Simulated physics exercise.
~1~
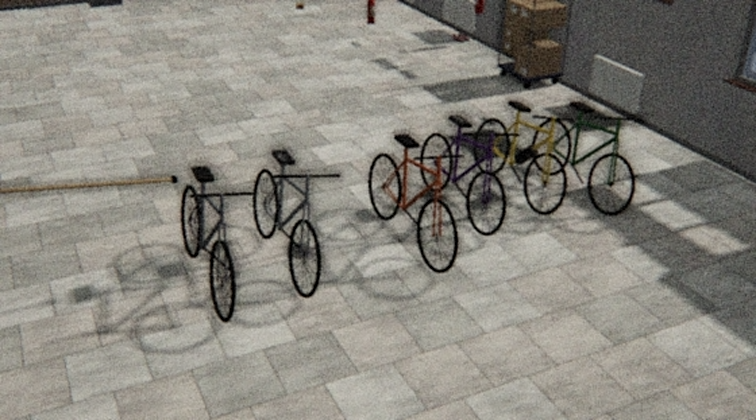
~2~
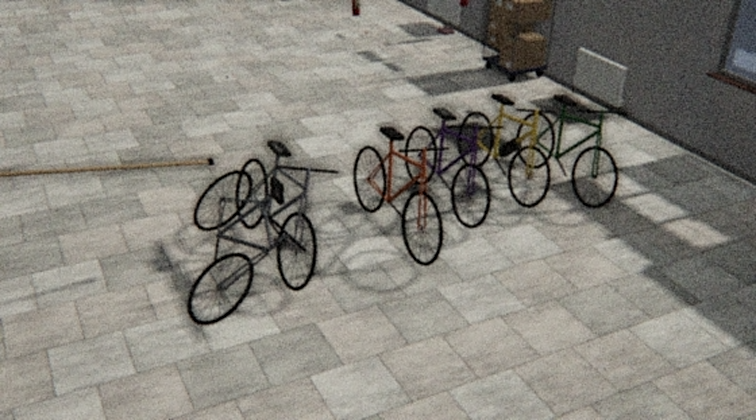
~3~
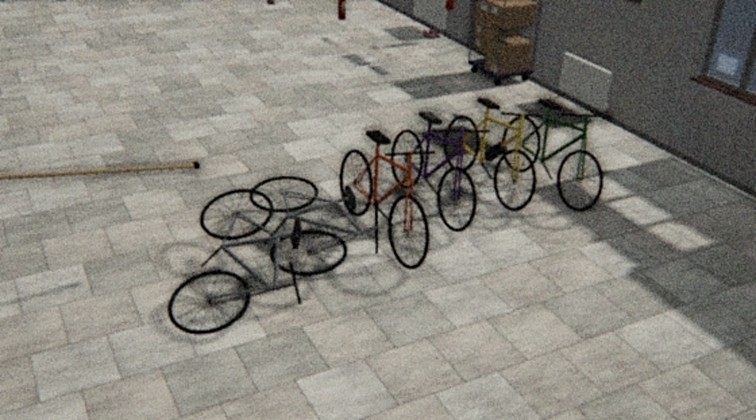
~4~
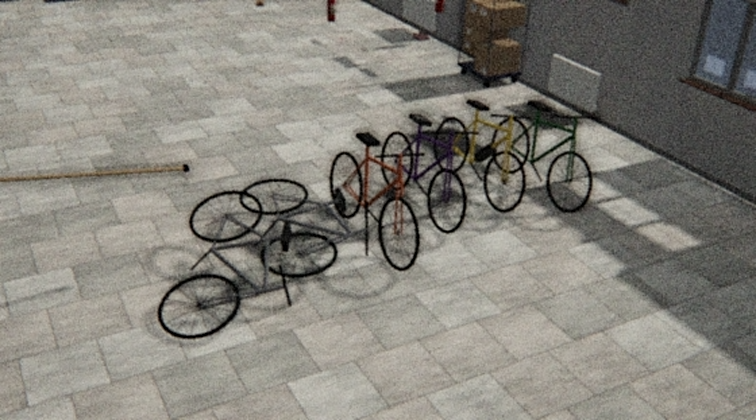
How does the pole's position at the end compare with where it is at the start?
At the start the pole's tip is just left of the first upright grey bicycle's saddle. By the end it sits slightly farther right and a little higher in view, with its tip just above the wheels of the fallen grey bicycles.
To begin with, six bicycles stand in a row on a paved yard, two grey ones at the left, then orange, purple, yellow and green, while a long pole points at the first saddle from the left. The pole moves right and the first grey bicycle tips over towards its neighbour. The second grey bicycle then topples as well, and the pole stops advancing as the view pans slightly right. Both grey bicycles end up lying tangled on the paving beside the orange one. The orange, purple, yellow and green bicycles stay standing in their places.
